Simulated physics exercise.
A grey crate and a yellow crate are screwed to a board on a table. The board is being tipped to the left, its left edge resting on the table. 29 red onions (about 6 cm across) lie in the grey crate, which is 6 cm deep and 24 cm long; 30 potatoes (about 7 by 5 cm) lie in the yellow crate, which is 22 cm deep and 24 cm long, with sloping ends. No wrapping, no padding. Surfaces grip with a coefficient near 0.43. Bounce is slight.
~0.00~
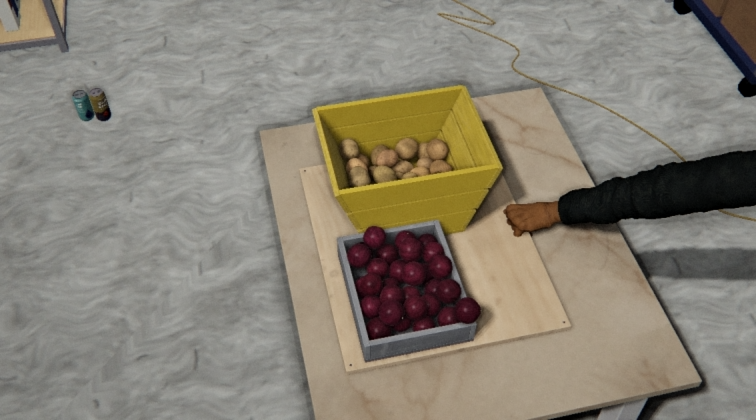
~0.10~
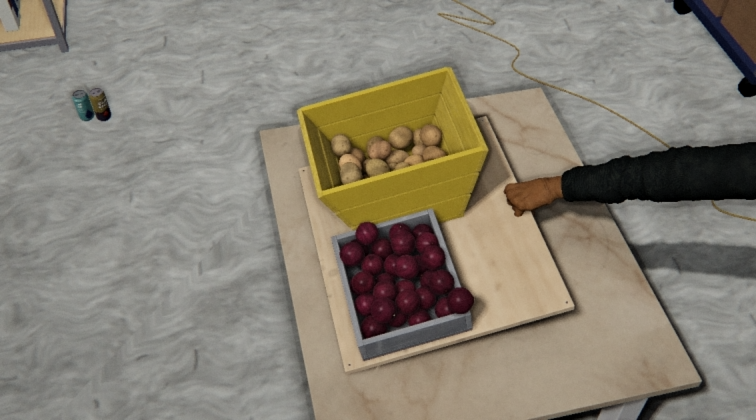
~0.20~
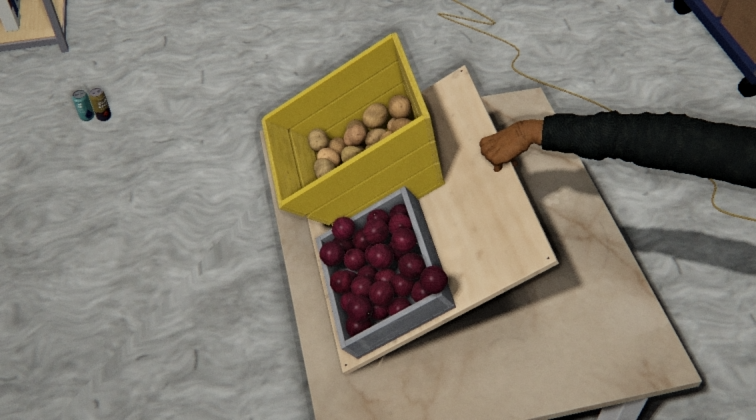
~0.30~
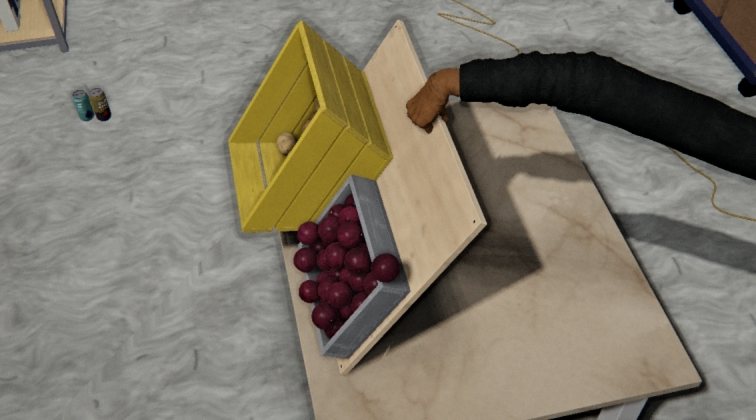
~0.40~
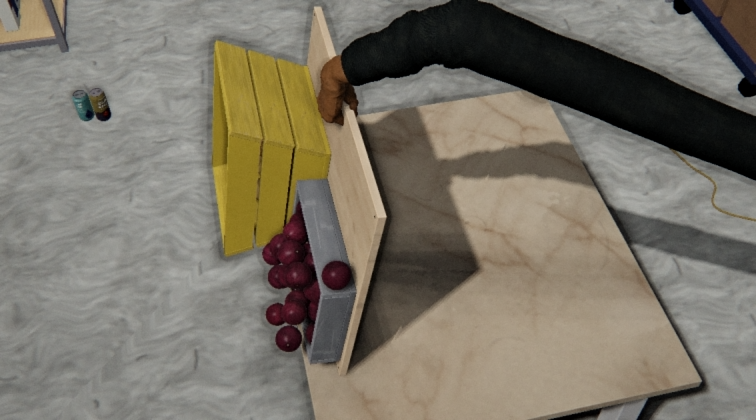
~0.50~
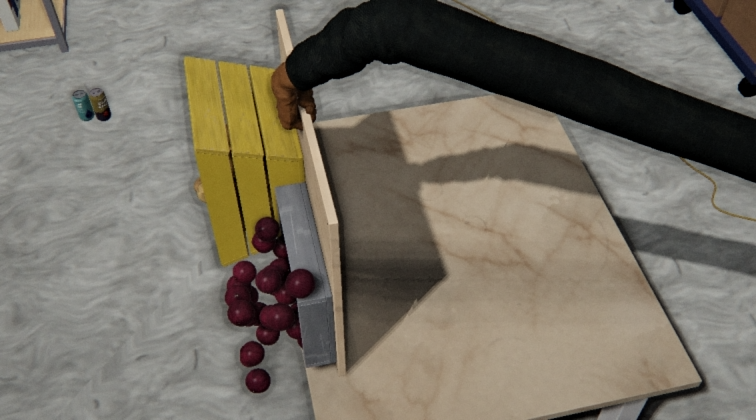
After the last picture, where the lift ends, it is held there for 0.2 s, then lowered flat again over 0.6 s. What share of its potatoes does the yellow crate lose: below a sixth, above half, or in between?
Out of the yellow crate go upwards of half of the potatoes.
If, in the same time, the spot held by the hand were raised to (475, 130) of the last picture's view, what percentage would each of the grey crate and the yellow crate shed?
Then grey crate 40, yellow crate 0 per cent.
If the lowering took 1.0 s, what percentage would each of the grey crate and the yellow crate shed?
Then grey crate 90, yellow crate 100 per cent.
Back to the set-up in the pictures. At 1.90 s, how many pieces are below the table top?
Roughly 55.
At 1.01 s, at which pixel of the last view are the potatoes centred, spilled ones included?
At about (104, 387).
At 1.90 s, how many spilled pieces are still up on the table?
About 0.
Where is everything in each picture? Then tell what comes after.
In the first picture (each is followed by its nearest rim corner in this view), yellow crate, (340, 192); grey crate, (370, 343); 0° from level; none out.
The second picture shows yellow crate, (322, 193); grey crate, (363, 342); 9° from level.
The third picture shows yellow crate, (282, 203); grey crate, (345, 344); 32° from level; 1 out, the lowest onion at (434, 280).
The fourth picture shows yellow crate, (242, 227); grey crate, (324, 350); 58° from level; 1 out, the lowest onion at (386, 268).
The fifth picture shows yellow crate, (224, 252); grey crate, (309, 359); 81° from level; 10 out, the lowest onion at (277, 314).
The sixth picture shows yellow crate, (221, 263); grey crate, (305, 363); 90° from level; 19 out.
After 0.72 s, tilt 90°; grey crate 4 in, 25 out and yellow crate 5 in, 25 out.
After 1.01 s, tilt 43°; grey crate 4 in, 25 out and yellow crate 0 in, 30 out.
After 1.40 s, tilt 0°; grey crate 2 in, 27 out and yellow crate 0 in, 30 out.
When it is over (at 1.90 s), grey crate 2 in, 27 out and yellow crate 0 in, 30 out. Asked share, 30 of 30, 100 per cent.
